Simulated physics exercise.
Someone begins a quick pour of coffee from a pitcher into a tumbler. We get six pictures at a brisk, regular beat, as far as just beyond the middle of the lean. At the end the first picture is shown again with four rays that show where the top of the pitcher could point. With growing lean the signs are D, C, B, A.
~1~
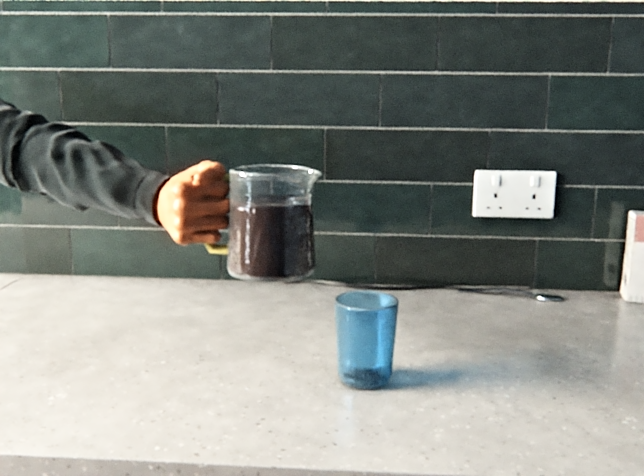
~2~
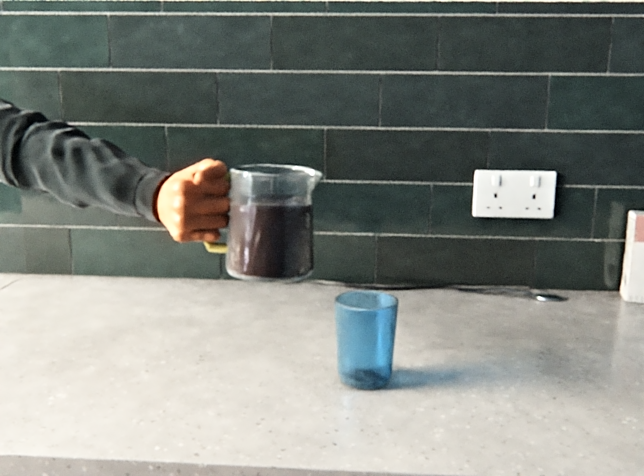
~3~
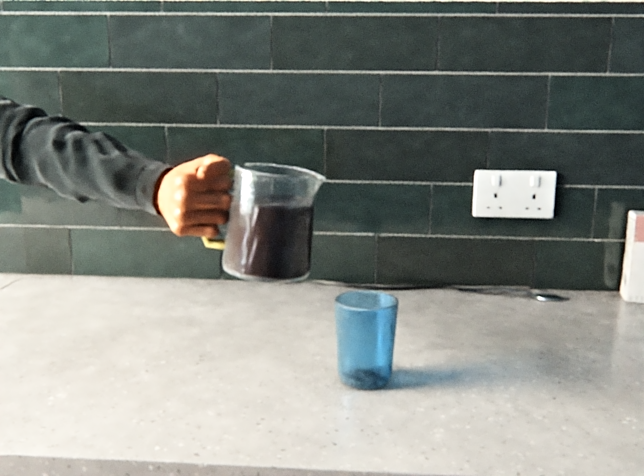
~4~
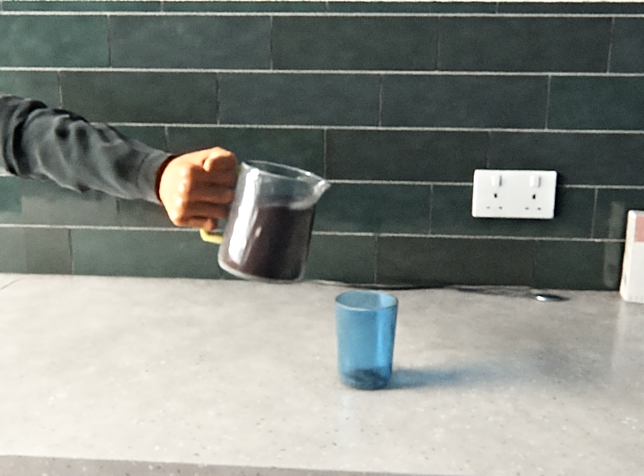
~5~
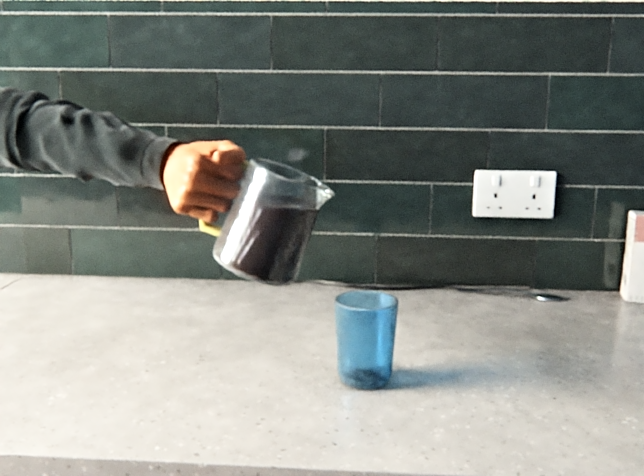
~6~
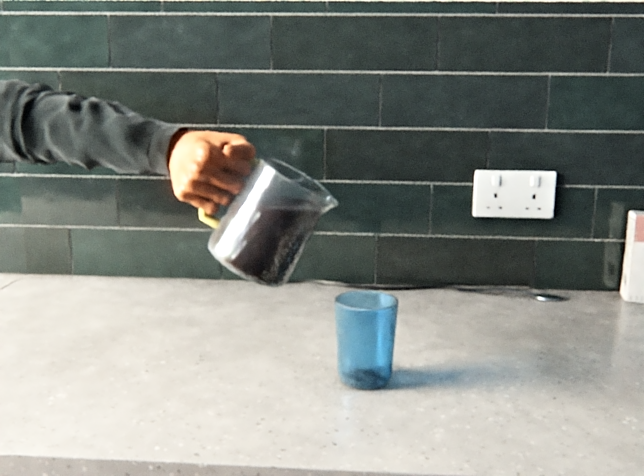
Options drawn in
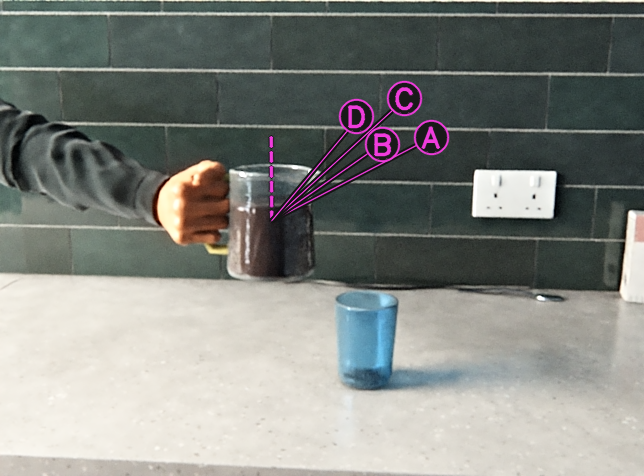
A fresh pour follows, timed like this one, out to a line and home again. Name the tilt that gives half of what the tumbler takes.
I would pick mark A.
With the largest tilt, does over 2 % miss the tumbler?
No, it does not.
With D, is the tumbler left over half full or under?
Under.
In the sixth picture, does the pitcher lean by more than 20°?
Yes.
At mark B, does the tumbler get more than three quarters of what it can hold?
No, it does not.
In magenta, A at (416, 145); B at (367, 153); C at (392, 110); D at (347, 131).
Choosing A, the tumbler ends with about 50 % of what it can hold.
Choosing B, the tumbler ends with about 29 % of what it can hold.
Choosing C, the tumbler ends with about 14 % of what it can hold.
Choosing D, the tumbler ends with about 4 % of what it can hold.
